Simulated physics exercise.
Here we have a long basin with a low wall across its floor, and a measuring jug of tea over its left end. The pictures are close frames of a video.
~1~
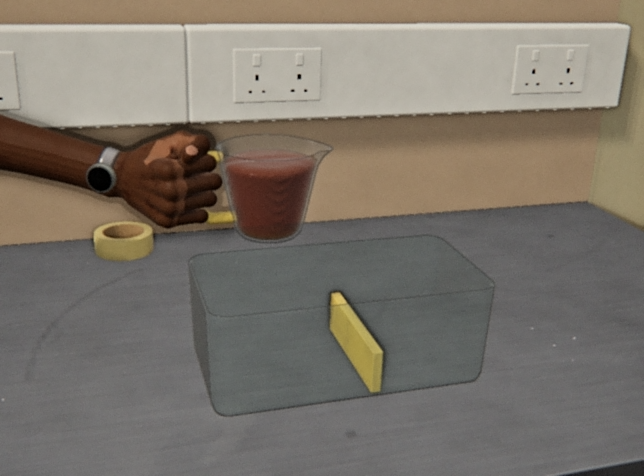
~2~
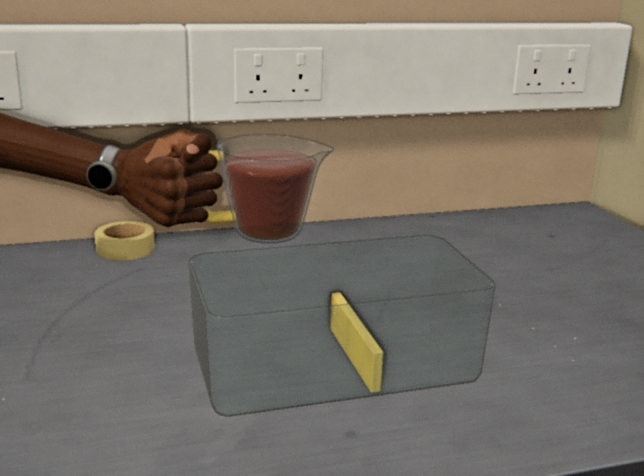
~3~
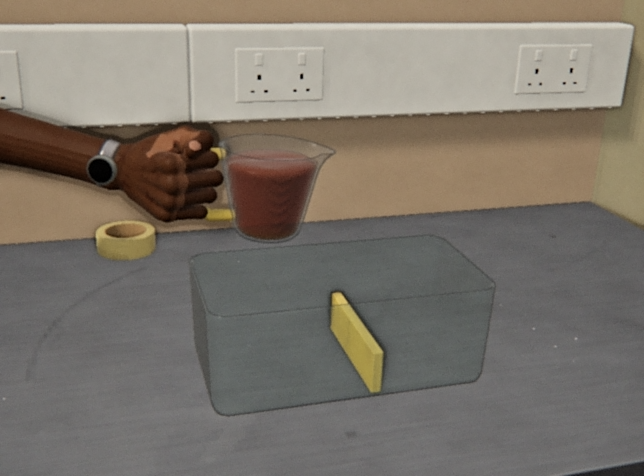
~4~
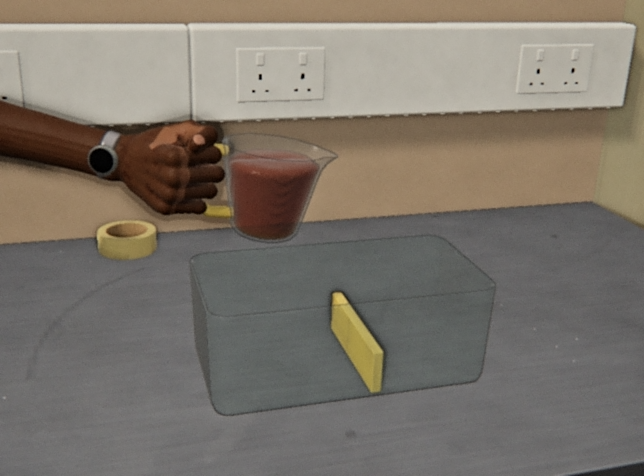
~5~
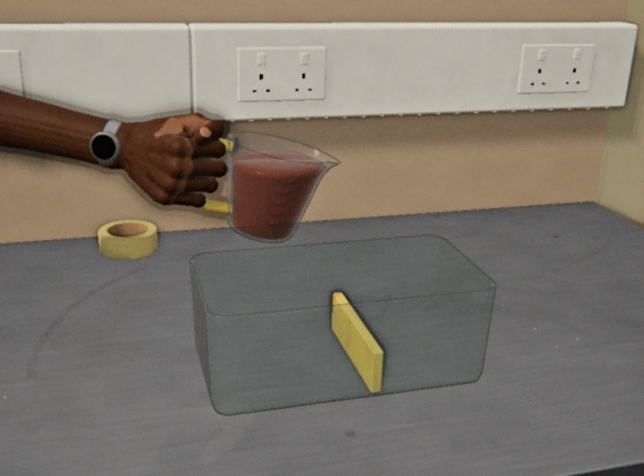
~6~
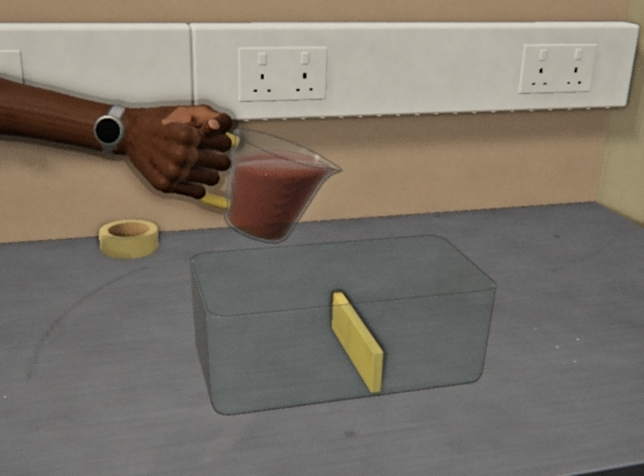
A dark-skinned hand wearing a grey watch holds a clear measuring jug of reddish-brown liquid by its yellow handle, above the left part of a long transparent basin. The basin, with a low yellow wall across its floor, sits on a grey worktop before a beige wall with white sockets, a yellow tape roll behind. Seen from slightly above in a nearly steady view, the hand gradually tilts the jug rightward.
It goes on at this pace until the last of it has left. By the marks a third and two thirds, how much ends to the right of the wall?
In the end from a third to two thirds is right of the wall.
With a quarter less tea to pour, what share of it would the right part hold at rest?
Roughly 35 in a hundred.
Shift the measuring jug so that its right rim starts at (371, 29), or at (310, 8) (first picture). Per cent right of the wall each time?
In turn 85 and 50 in a hundred.
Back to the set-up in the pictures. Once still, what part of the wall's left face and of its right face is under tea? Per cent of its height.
Near 10 on the left, 20 on the right.
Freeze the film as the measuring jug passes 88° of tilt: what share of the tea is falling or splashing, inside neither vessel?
Roughly 20 in a hundred.
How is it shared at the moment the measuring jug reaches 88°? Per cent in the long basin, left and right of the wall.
The left part 5 per cent, the right part 30.
A moment on, the measuring jug is tipped on its side and 47 per cent is still to pour, 3 is left of the wall and 28 right of it.
Next, the measuring jug is tipped right over and 2 per cent is still to pour, 45 is left of the wall and 50 right of it.
Then the measuring jug is tipped right over and 0 per cent is still to pour, 48 is left of the wall and 51 right of it.
Later the measuring jug is tipped right over and 0 per cent is still to pour, 48 is left of the wall and 51 right of it.
Finally, 48 per cent lies left of the wall, 51 right of it and 1 outside.
